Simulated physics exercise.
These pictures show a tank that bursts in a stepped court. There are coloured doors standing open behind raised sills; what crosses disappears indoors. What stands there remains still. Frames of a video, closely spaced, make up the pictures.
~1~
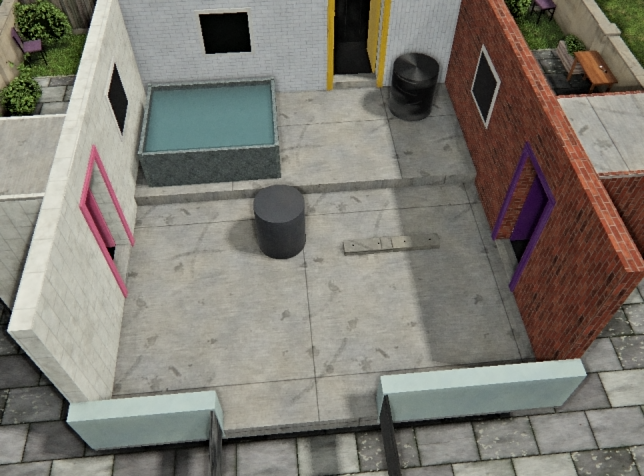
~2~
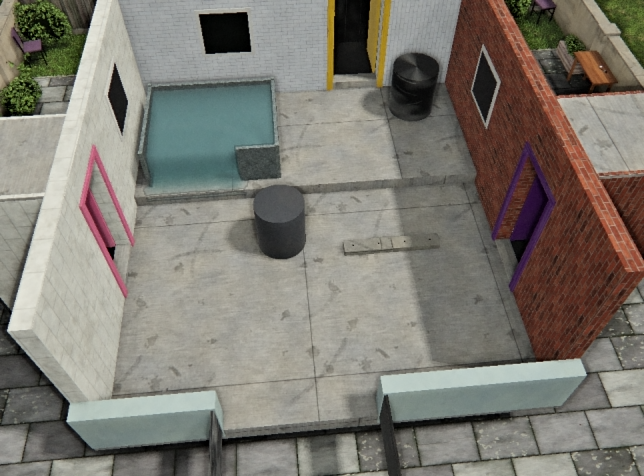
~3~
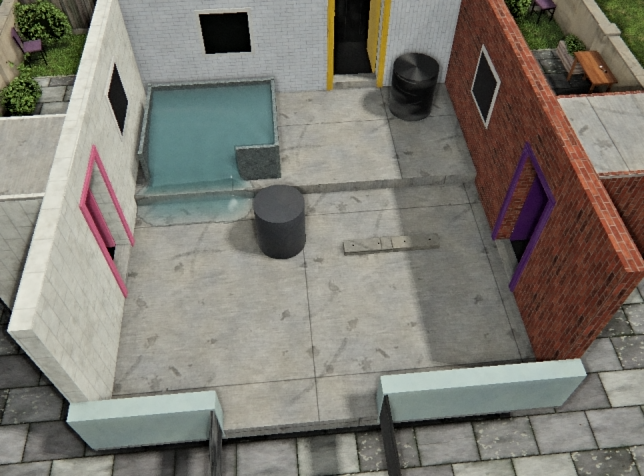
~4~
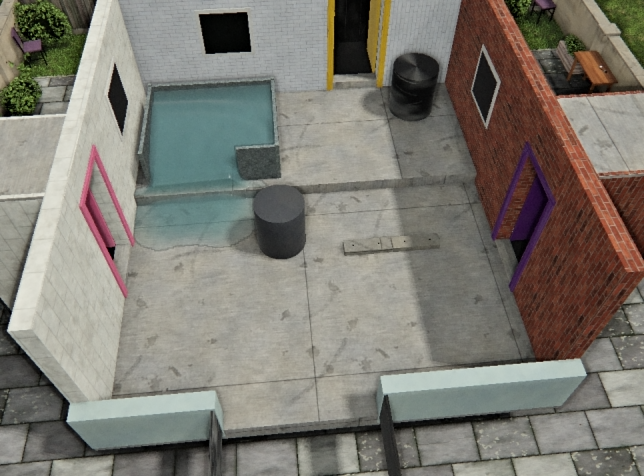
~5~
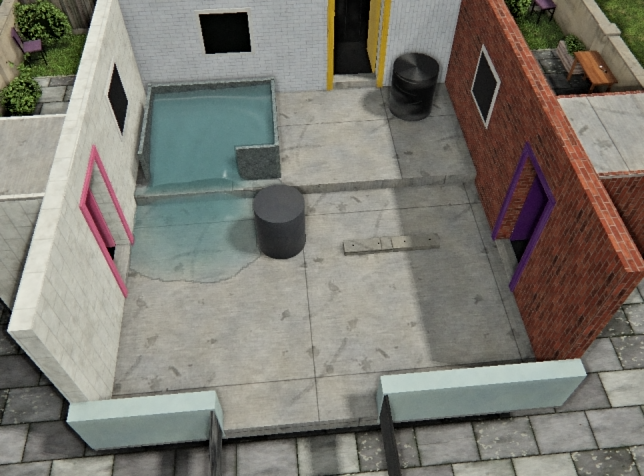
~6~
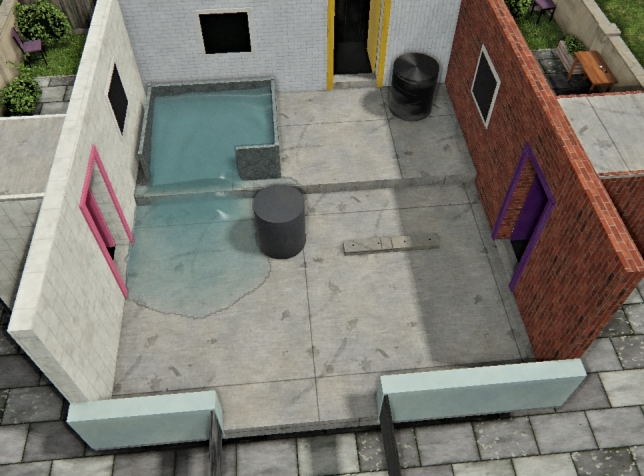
Water bursts from a tank in the back left corner of a walled court as part of its front wall opens, then runs over the step and spreads forward across the lower paving between the pink doorway and a dark cylinder.
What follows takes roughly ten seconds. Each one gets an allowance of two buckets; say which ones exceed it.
Going through them: The pink door exceeds it; the purple door exceeds it; the yellow door does not exceed it.
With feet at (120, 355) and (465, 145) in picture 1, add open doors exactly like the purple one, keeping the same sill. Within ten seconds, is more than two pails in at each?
Lab note, doors in listed order: Over the limit, under the limit.
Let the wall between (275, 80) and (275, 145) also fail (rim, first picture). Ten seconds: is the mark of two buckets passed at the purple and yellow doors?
Note: Purple door crosses the line, yellow door crosses the line.
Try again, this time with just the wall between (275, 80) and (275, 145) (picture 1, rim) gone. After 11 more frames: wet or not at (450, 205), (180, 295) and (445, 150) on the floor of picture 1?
The first spot is swamped, the second spared, the third swamped.
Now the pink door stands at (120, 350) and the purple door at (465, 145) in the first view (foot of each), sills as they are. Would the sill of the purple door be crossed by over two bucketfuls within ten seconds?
The purple one falls short.
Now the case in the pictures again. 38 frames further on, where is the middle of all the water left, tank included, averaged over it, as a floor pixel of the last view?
My pick is pixel (275, 283).
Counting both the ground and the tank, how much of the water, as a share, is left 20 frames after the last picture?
My reckoning gives about 82 %.
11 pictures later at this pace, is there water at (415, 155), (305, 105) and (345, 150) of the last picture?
Point by point: Not yet wet, not yet wet, not yet wet.
A moment on, water covers 30 % of the floor; the pink door under two buckets in, the purple door not reached, the yellow door not reached.
Next, water covers 35 % of the floor; the pink door over two buckets in, the purple door not reached, the yellow door not reached.
Then, water covers 35 % of the floor; the pink door far over two buckets in, the purple door not reached, the yellow door not reached.
Later, water covers 60 % of the floor; the pink door far over two buckets in, the purple door under two buckets in, the yellow door not reached.
In the end, water covers 65 % of the floor; the pink door far over two buckets in, the purple door over two buckets in, the yellow door not reached.
